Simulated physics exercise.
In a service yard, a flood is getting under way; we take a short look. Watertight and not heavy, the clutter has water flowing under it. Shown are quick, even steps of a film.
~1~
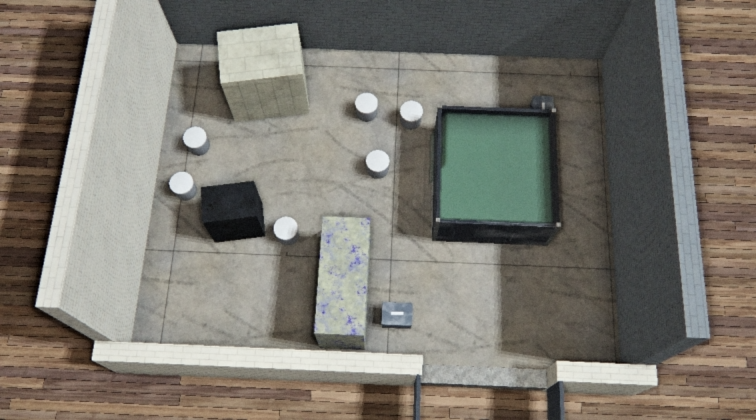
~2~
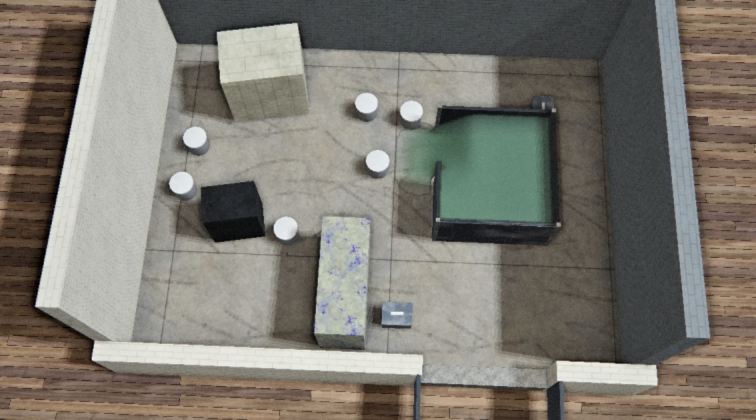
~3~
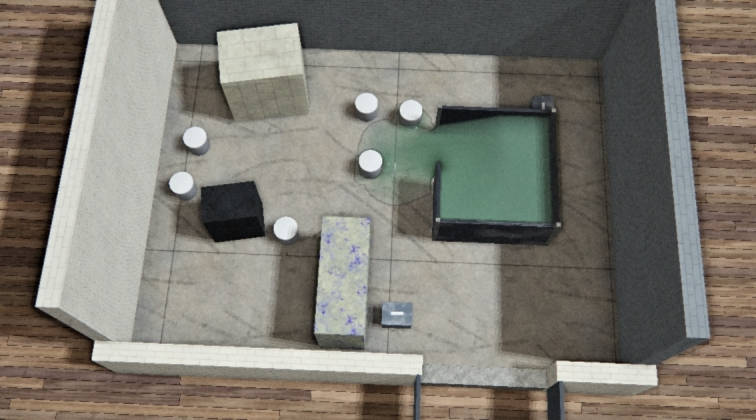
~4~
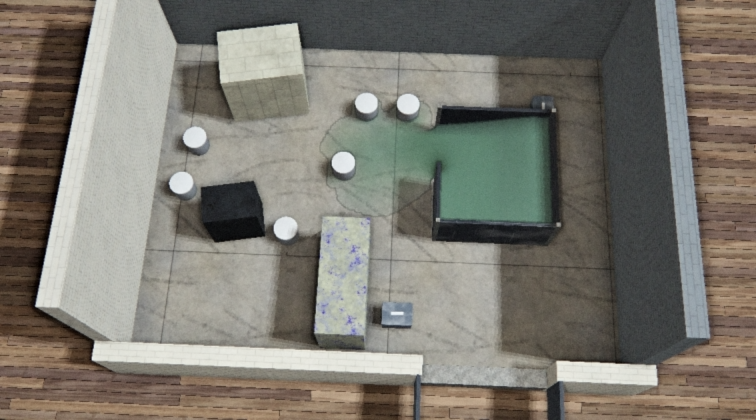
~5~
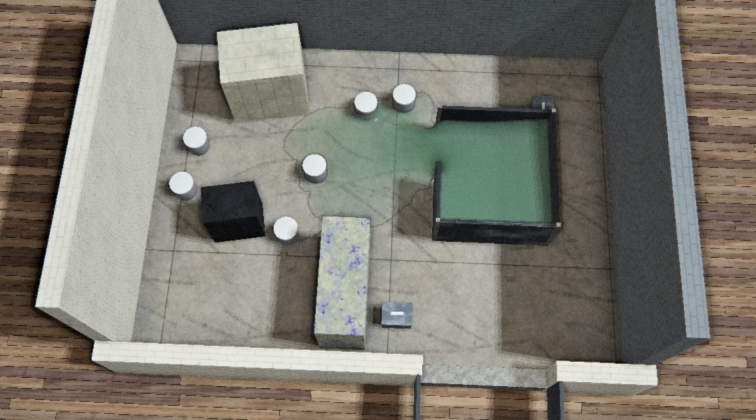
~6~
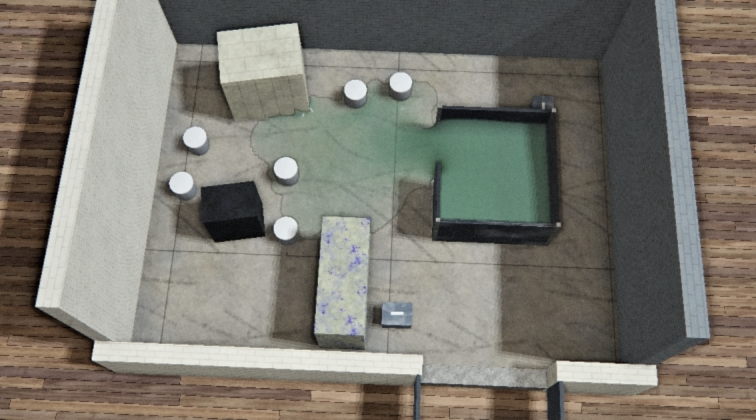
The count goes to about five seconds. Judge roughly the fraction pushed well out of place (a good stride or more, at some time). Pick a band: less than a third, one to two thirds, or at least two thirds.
The fraction is at least two thirds of them.
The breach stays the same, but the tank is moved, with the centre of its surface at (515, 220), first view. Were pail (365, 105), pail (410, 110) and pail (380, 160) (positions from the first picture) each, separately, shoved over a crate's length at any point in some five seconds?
Taking them in turn: Got sent well off; kept near its start; got sent well off.
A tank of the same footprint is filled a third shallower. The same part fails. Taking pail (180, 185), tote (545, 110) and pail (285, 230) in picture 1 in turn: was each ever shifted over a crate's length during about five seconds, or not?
Answers, in the order asked: Went past the threshold, stayed within the threshold, went past the threshold.
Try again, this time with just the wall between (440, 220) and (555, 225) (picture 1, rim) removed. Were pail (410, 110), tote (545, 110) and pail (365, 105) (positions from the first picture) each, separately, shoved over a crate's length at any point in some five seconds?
Well, in order they come out as under that mark, under that mark and under that mark.
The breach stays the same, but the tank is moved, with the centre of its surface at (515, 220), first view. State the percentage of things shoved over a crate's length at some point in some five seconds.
80 %, roughly.
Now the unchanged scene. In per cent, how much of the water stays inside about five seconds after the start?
Around 100 in a hundred.
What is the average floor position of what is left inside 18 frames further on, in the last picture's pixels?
Estimate: Close to (331, 222) px.
A moment on, 3 of 8 are well off their spots; 0 afloat.
Next, 6 of 8 are well off their spots; 3 afloat.
Later, 6 of 8 are well off their spots; 3 afloat.
In the end, 6 of 8 are well off their spots, and 6 have been at some point; 5 afloat.
